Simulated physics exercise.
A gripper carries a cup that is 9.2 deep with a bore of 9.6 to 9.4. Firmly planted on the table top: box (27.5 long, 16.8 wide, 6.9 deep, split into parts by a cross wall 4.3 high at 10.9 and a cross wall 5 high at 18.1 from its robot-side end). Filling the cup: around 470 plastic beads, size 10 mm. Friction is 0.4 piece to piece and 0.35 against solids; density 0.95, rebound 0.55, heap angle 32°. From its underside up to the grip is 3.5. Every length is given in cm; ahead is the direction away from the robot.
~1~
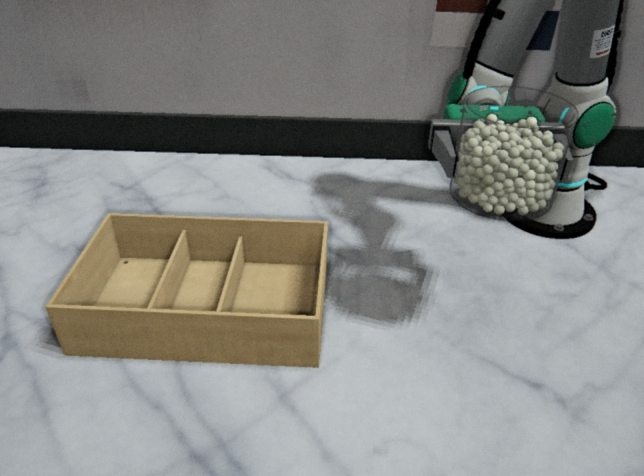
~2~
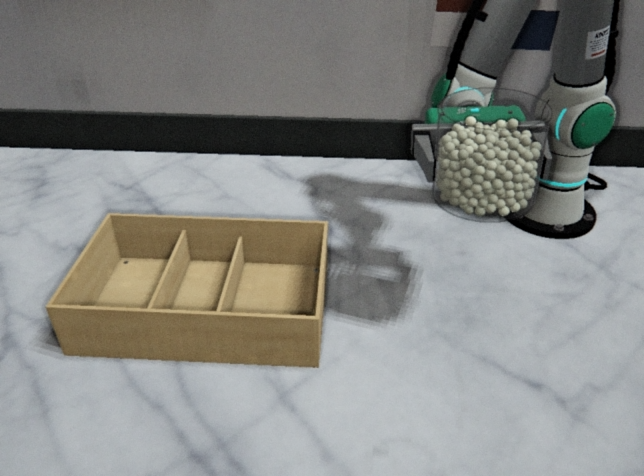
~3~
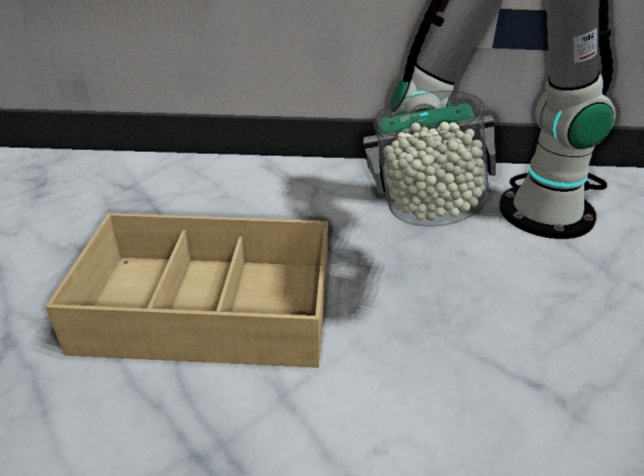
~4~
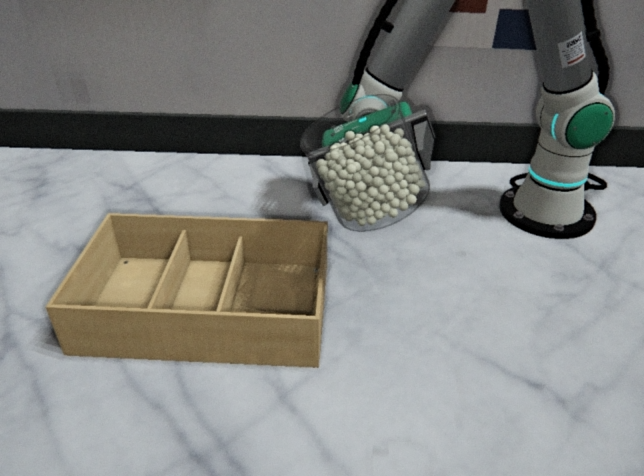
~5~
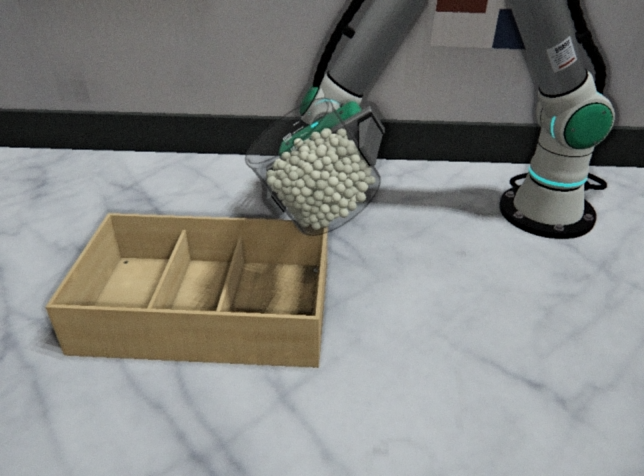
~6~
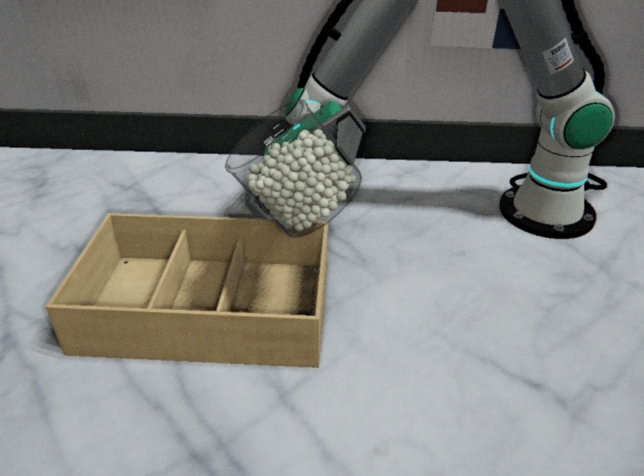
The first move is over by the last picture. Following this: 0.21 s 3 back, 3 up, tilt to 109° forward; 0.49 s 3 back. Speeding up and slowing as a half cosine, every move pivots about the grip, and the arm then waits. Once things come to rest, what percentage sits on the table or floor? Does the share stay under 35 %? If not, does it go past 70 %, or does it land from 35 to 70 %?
Yes, it stays under 35 %.
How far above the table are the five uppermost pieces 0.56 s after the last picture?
Roughly 20 centimetres, give or take.
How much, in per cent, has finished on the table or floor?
~ 0 %, about.
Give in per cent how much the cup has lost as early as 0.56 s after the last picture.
My estimate is roughly 60 % gone.
Then, 0.28 s later, tilted 109° forward, highest piece 24 above the table; 444 in the cup, 13 in the robot-side part, 9 in flight or on a rim.
Then, 0.56 s later, tilted 109° forward, highest piece 20 above the table; 247 in the robot-side part, 178 in the cup, 20 in the middle part, 21 in flight or on a rim.
Then, 0.90 s later, tilted 109° forward, highest piece 19 above the table; 376 in the robot-side part, 64 in the cup, 20 in the middle part, 6 in flight or on a rim.
Then, 1.95 s later, tilted 109° forward, highest piece 4 above the table; 446 in the robot-side part, 20 in the middle part.
At rest, 446 in the robot-side part, 20 in the middle part. That is 0 % on the table or floor.
